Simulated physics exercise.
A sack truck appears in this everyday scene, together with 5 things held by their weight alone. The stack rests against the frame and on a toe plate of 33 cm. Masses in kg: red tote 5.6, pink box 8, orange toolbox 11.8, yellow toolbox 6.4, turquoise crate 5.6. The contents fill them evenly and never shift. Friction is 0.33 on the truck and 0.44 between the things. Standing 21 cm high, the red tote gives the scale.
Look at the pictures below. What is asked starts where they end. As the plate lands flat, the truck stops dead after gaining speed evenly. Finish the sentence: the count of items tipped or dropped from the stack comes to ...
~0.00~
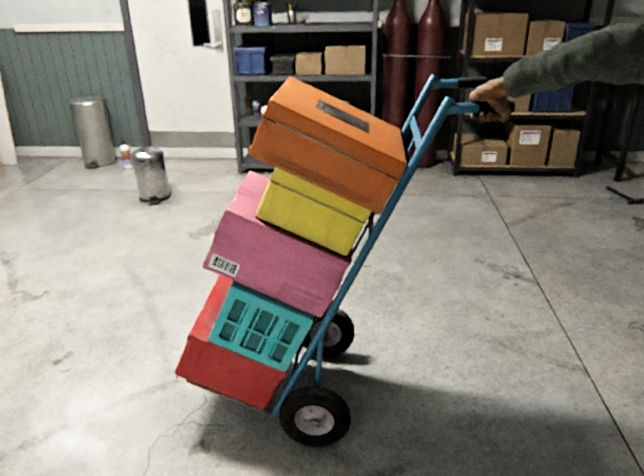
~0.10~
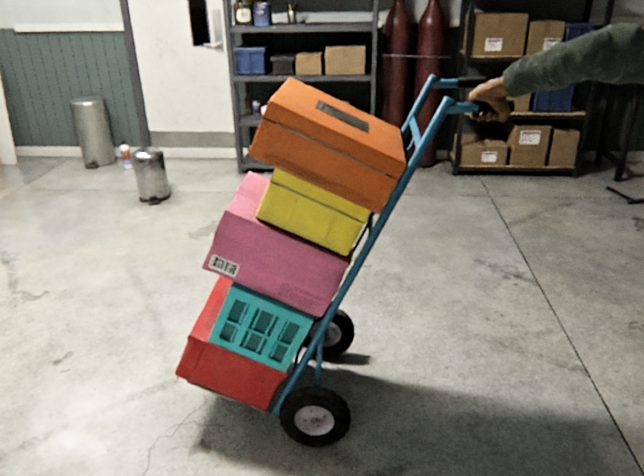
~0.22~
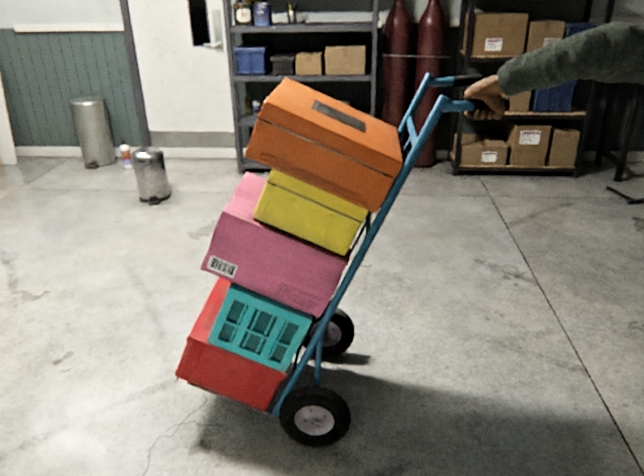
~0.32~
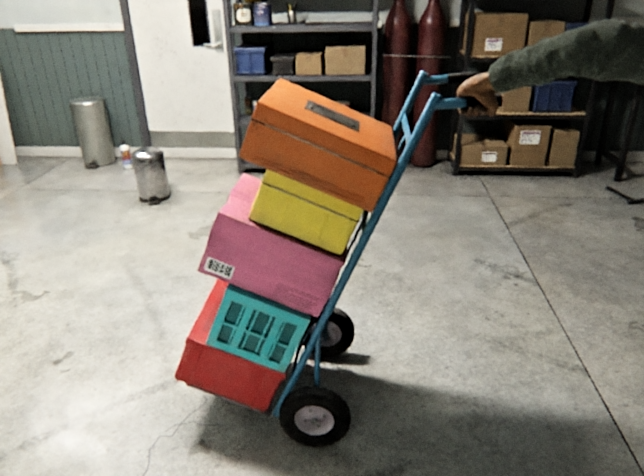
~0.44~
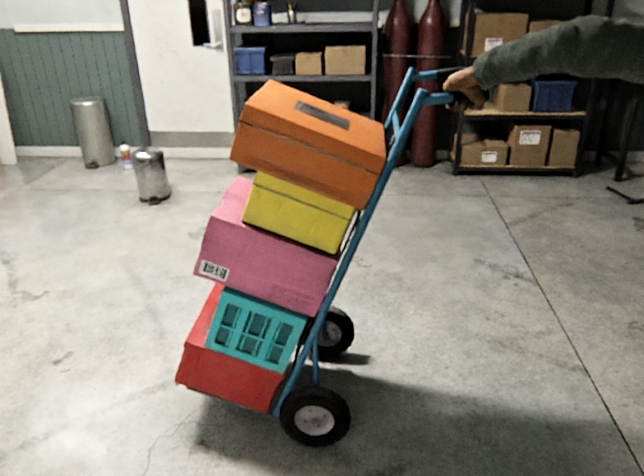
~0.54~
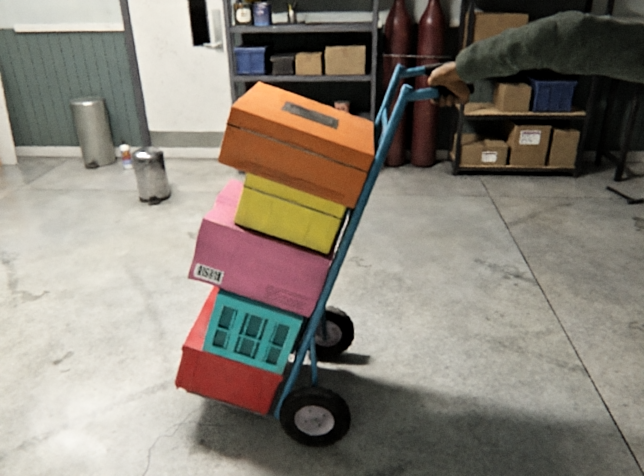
The count of items tipped or gone comes to nothing at all.
After 1.04 s, truck 2° back.
After 1.24 s, truck upright; pink box 4° off its base near (213, 264); red tote 4° off its base near (237, 366); orange toolbox 4° off its base.
After 1.54 s, truck upright; pink box 5° off its base near (211, 263); red tote 5° off its base near (236, 366); orange toolbox 5° off its base.
After 1.74 s, truck upright.
In the end (2.2 s), all 5 under 10 cm from the start. In the last view, red tote near (238, 368), pink box near (223, 266).
